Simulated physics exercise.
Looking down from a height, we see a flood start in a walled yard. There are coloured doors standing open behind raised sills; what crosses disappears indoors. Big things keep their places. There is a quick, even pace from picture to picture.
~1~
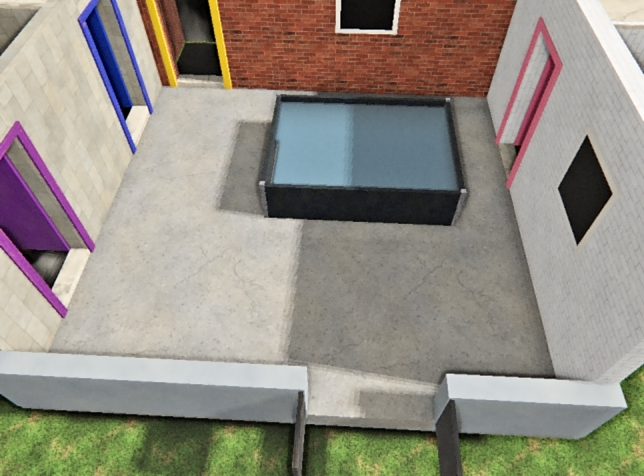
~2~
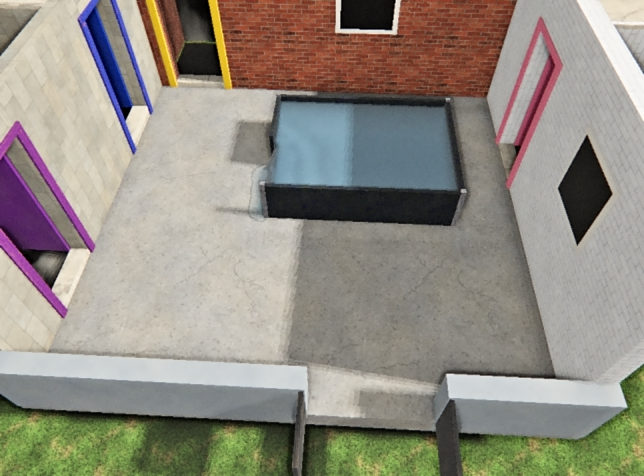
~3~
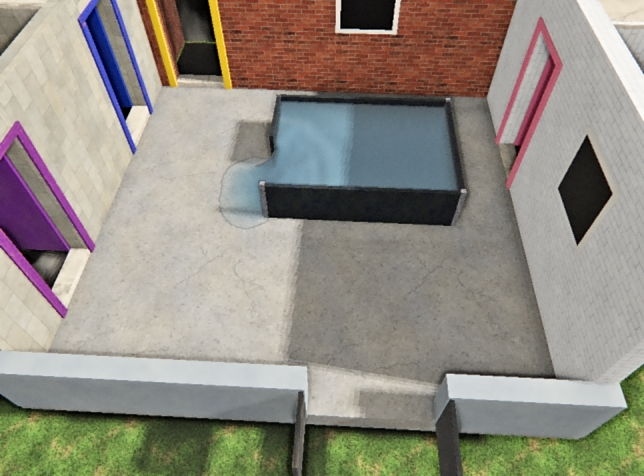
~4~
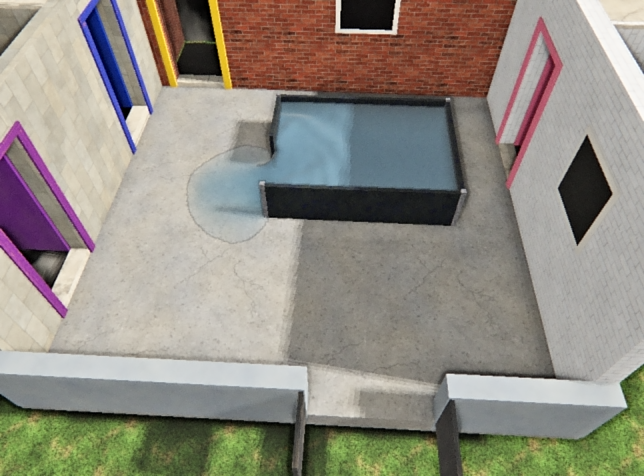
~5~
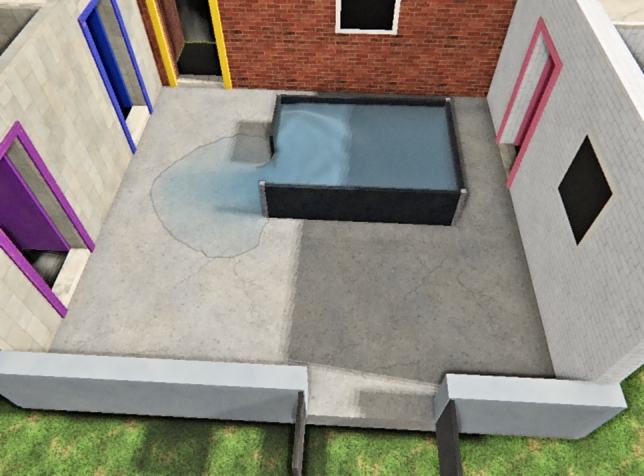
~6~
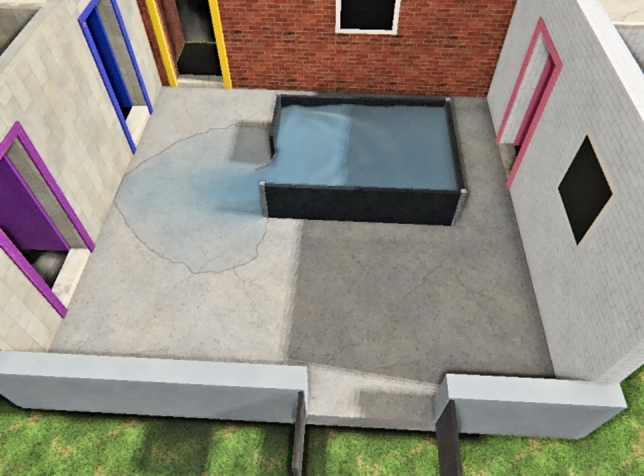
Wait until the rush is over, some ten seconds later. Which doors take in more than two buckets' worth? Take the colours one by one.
The pink door does; the purple door does; the blue door does not; the yellow door does.
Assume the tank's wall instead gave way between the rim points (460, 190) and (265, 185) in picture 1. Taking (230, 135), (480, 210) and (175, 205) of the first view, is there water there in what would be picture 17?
Sequence: Spared / spared / spared.
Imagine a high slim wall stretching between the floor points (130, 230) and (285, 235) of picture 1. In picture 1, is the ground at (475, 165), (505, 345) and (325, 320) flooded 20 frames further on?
Results in order: Bone-dry / bone-dry / bone-dry.
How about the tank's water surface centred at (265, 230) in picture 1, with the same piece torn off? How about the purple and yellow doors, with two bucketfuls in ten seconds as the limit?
Result: Purple door tops the limit; yellow door stays inside the limit.
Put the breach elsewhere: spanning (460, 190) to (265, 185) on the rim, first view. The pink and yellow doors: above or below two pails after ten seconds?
Pink does not overflow; yellow does not overflow.
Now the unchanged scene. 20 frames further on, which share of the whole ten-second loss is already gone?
I'd say about 30 per cent.
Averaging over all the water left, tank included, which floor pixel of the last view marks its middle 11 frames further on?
I'd mark it close to (291, 182).
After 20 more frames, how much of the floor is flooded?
Some 45 per cent.
A moment on, water covers 25 % of the floor; the pink door not reached, the purple door wet at the sill, nothing in, the blue door wet at the sill, nothing in, the yellow door not reached.
Next, water covers 30 % of the floor; the pink door not reached, the purple door under two buckets in, the blue door wet at the sill, nothing in, the yellow door wet at the sill, nothing in.
Then, water covers 45 % of the floor; the pink door not reached, the purple door over two buckets in, the blue door under two buckets in, the yellow door over two buckets in.
Later, water covers 90 % of the floor; the pink door not reached, the purple door over two buckets in, the blue door under two buckets in, the yellow door far over two buckets in.
In the end, water covers 100 % of the floor; the pink door over two buckets in, the purple door far over two buckets in, the blue door under two buckets in, the yellow door far over two buckets in.
